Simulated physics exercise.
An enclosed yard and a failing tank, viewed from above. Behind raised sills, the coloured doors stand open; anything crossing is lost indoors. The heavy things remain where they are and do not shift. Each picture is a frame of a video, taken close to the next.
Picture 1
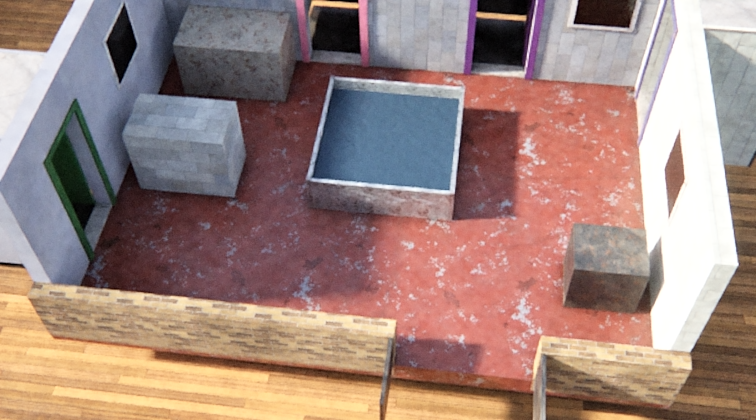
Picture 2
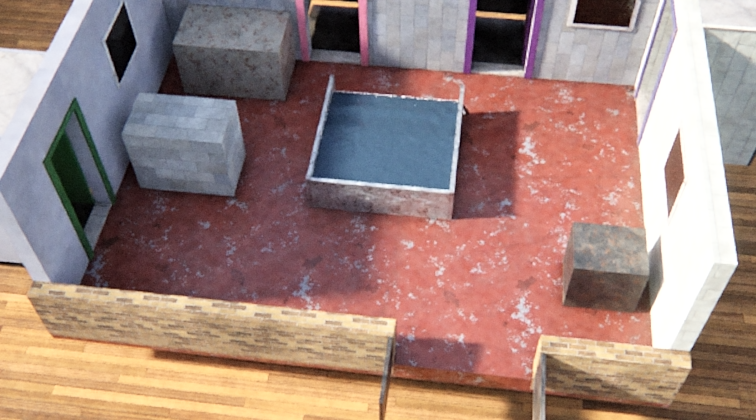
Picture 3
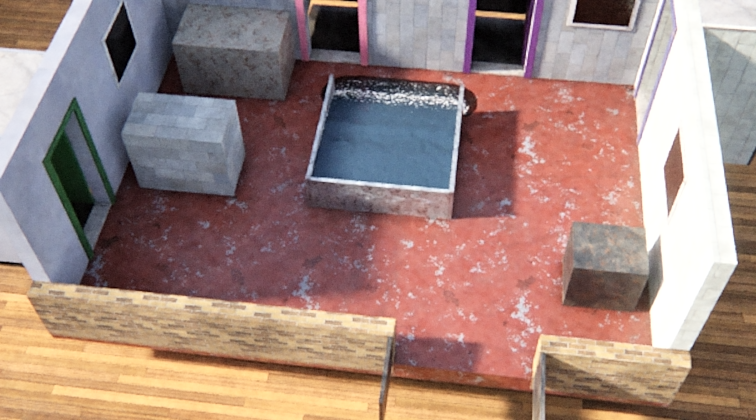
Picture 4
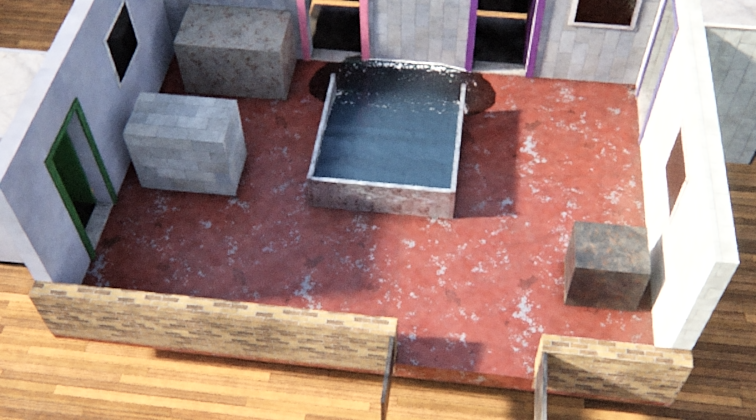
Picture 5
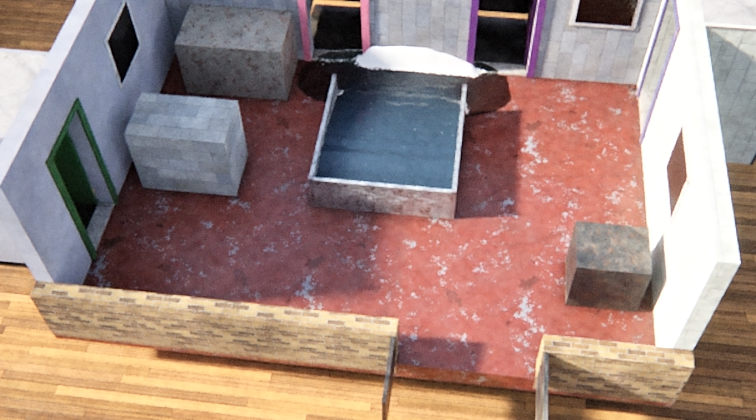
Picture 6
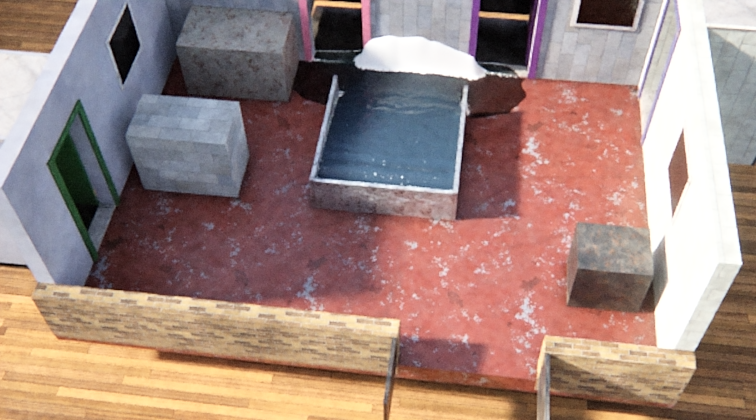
The clip shows a walled yard with a red floor, blocks and a central water tank, seen from above. The tank's far side gives way, and water pours out, spreading dark to both sides before white foam rises behind it.
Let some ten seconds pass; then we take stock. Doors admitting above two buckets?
Green door not above, purple door above, pink door above, blue door not above.
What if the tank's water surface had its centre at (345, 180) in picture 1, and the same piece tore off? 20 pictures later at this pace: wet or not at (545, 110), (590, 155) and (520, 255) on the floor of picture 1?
Going through them in that order: Waterlogged, waterlogged and still bare.
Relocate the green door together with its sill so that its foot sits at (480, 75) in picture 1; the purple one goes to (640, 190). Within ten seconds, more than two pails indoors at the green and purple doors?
In short: Green is over, purple takes less.
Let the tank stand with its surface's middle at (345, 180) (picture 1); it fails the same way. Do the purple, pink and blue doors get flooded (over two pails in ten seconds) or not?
Door by door: Purple door crosses the line, pink door crosses the line and blue door remains below.
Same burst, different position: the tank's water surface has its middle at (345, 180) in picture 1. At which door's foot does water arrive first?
Answer: The pink-painted one.
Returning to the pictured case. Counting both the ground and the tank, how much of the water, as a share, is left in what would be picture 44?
That works out to about 76 per cent.
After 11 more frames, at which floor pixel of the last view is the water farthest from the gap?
I'd point to (633, 90).
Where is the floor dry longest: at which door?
Result: The door marked green.
A moment on, water covers 10 % of the floor; the green door not reached, the purple door under two buckets in, the pink door over two buckets in, the blue door not reached.
Next, water covers 25 % of the floor; the green door not reached, the purple door over two buckets in, the pink door far over two buckets in, the blue door wet at the sill, nothing in.
Then, water covers 40 % of the floor; the green door not reached, the purple door far over two buckets in, the pink door far over two buckets in, the blue door wet at the sill, nothing in.
Later, water covers 70 % of the floor; the green door not reached, the purple door far over two buckets in, the pink door far over two buckets in, the blue door wet at the sill, nothing in.
In the end, water covers 90 % of the floor; the green door wet at the sill, nothing in, the purple door far over two buckets in, the pink door far over two buckets in, the blue door wet at the sill, nothing in.
